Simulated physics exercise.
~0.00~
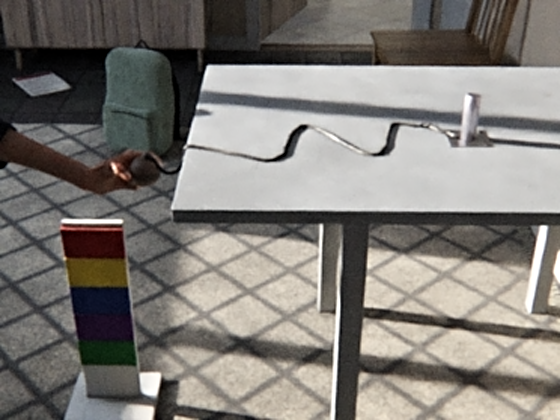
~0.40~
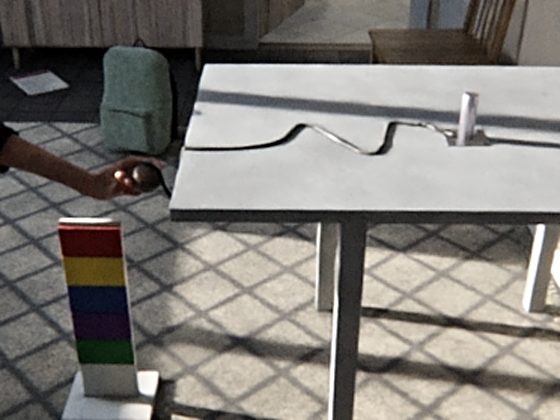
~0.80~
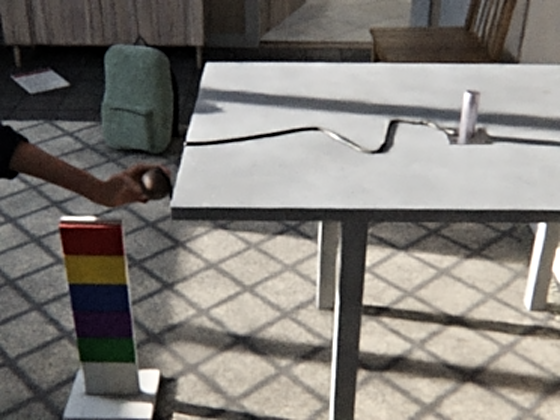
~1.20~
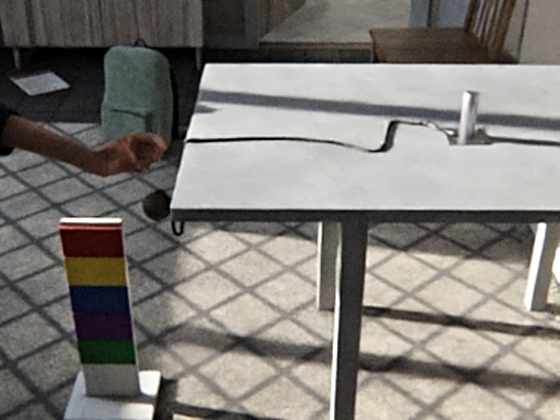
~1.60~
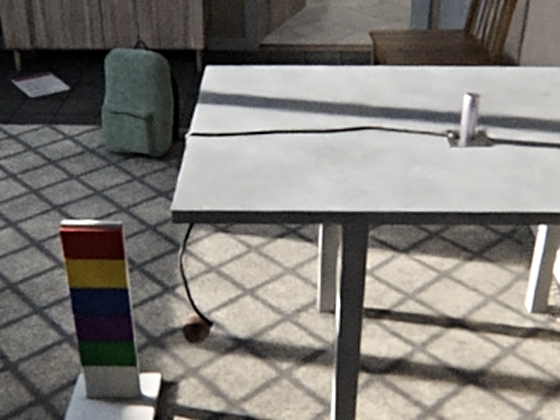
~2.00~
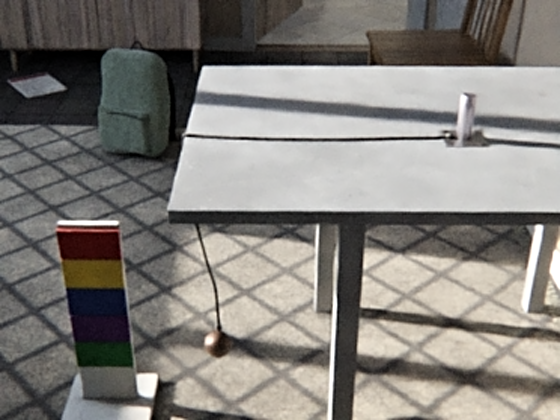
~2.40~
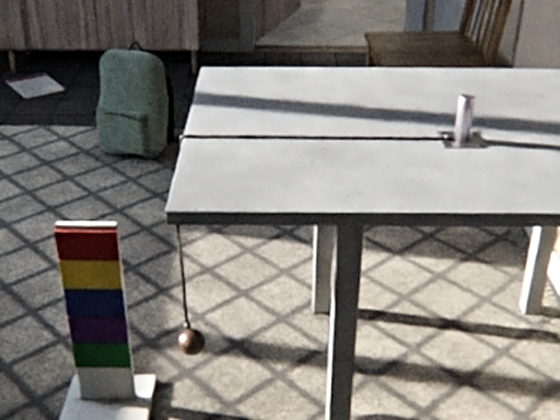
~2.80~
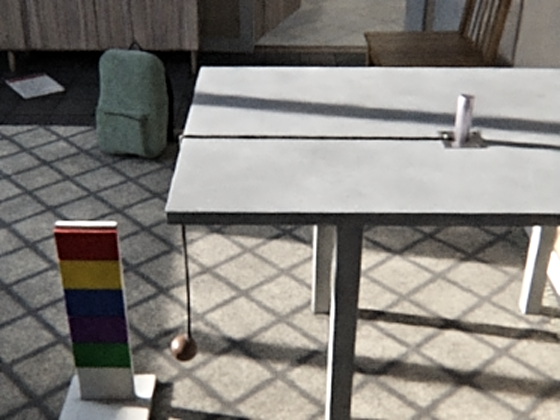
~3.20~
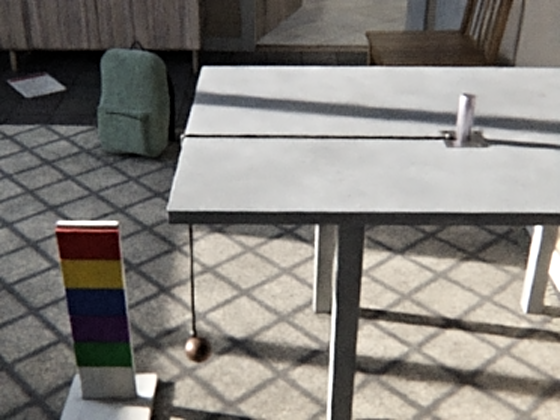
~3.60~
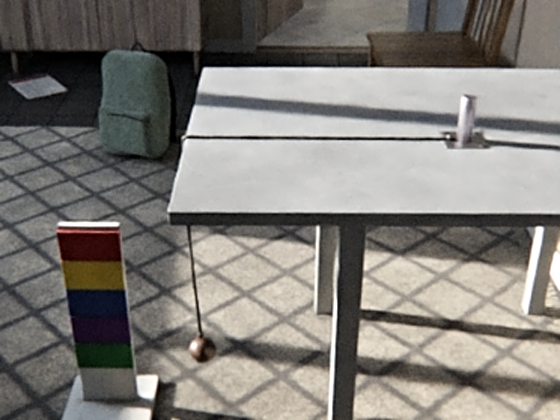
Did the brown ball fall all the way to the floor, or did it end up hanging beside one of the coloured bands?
It ended up hanging beside the bands. The cord pulled straight and held the middle of the ball level with the green band.
